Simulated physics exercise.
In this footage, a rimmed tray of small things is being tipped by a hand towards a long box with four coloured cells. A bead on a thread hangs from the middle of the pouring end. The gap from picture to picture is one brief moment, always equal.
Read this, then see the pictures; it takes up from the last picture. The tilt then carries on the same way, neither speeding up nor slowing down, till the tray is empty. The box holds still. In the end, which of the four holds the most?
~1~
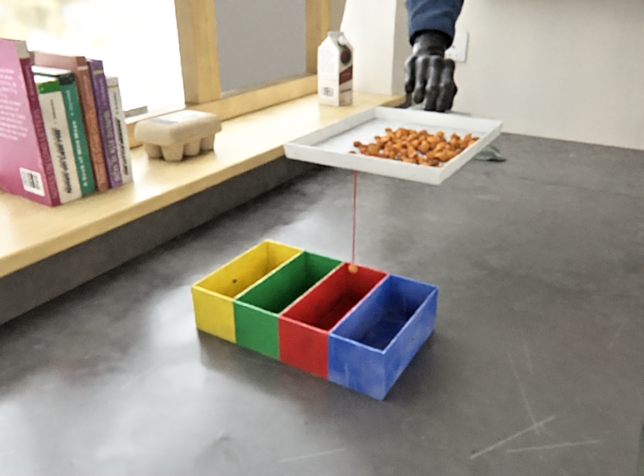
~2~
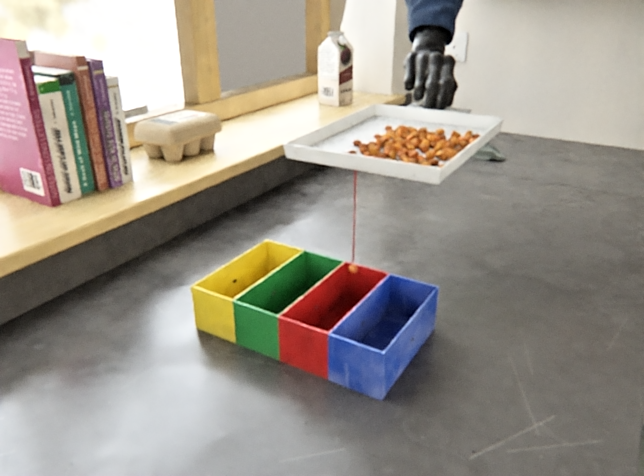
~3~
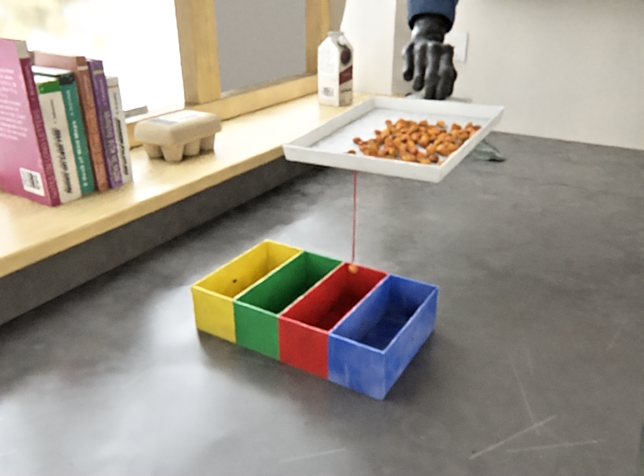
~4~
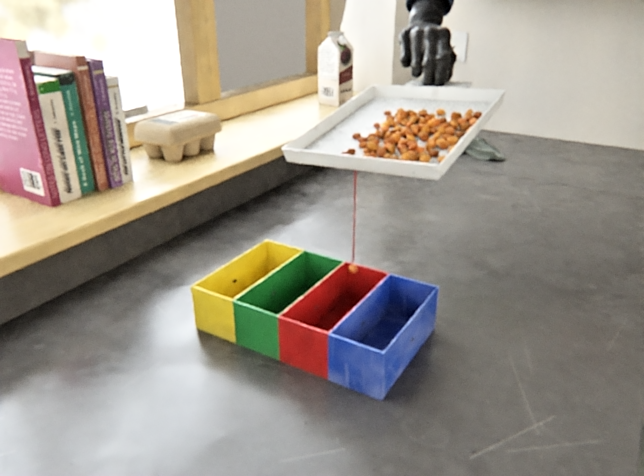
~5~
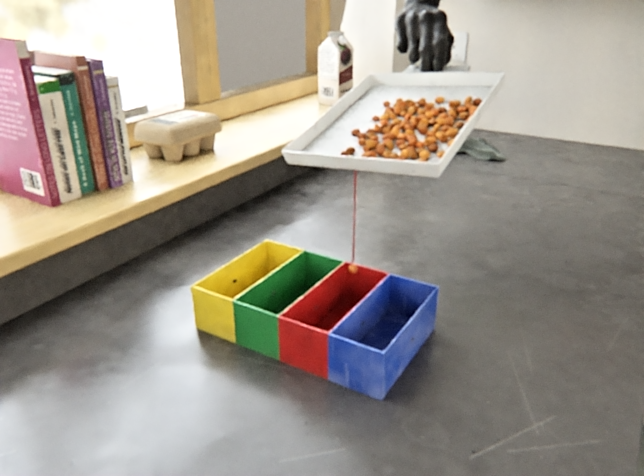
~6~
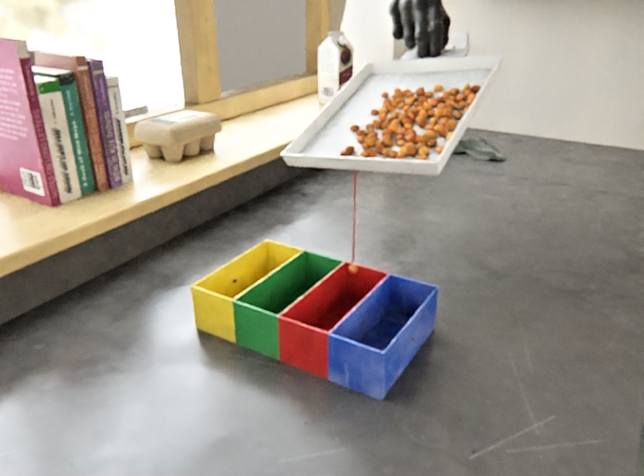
The green cell holds the most.
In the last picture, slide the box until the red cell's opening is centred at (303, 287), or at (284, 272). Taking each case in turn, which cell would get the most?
That red cell first, the red one second.
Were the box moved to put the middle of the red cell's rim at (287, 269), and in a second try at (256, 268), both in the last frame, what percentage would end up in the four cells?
The first yields 90 per cent and the second 70 per cent.
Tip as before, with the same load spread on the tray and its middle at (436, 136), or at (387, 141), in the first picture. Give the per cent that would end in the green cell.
Respectively 50 and 60 in a hundred.
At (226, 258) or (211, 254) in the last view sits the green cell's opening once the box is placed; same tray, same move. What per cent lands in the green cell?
The first gives 0 %, the second 0 %.
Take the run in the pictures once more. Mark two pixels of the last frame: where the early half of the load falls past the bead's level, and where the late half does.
About (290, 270), and after that about (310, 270).
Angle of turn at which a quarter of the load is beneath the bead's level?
Roughly 85°.
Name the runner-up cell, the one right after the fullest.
Behind the top one comes the cell in red.
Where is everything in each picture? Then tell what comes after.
In the first frame, corners of the pouring end at (287, 143) and (439, 168), level; middle of the load at (410, 148), bits of cat kibble; bead on its thread at (353, 269); yellow cell at (214, 310); green cell at (256, 326); red cell at (303, 343); blue cell at (355, 362).
In the second frame, corners of the pouring end at (287, 143) and (439, 168), level; middle of the load at (411, 146).
In the third frame, corners of the pouring end at (286, 145) and (439, 166), tipped barely, lowest at the left corner; middle of the load at (410, 142).
In the fourth frame, corners of the pouring end at (285, 147) and (438, 164), tipped a little, lowest at the left corner; middle of the load at (410, 135).
In the fifth frame, corners of the pouring end at (285, 150) and (437, 162), tipped clearly, lowest at the left corner; middle of the load at (409, 128).
In the sixth frame, corners of the pouring end at (284, 153) and (435, 160), tipped clearly, lowest at the left corner; middle of the load at (407, 122); yellow cell at (214, 310); green cell at (256, 326); red cell at (303, 343); blue cell at (355, 362).
Soon, tray tipped steeply; all on the tray.
A while on, tray tipped past a quarter turn; about half on the tray; about a quarter in the green cell; a small part in the red cell; a small part in the yellow cell; a stray few in the blue cell; a small part falling or outside the box.
Towards the end, tray tipped past a quarter turn; about half in the green cell; about a quarter in the red cell; a small part in the yellow cell; a stray few in the blue cell; a stray few falling or outside the box.
Finally, tray tipped past a quarter turn; about half in the green cell; about a quarter in the red cell; a small part in the yellow cell; a stray few in the blue cell; a stray few outside the box.
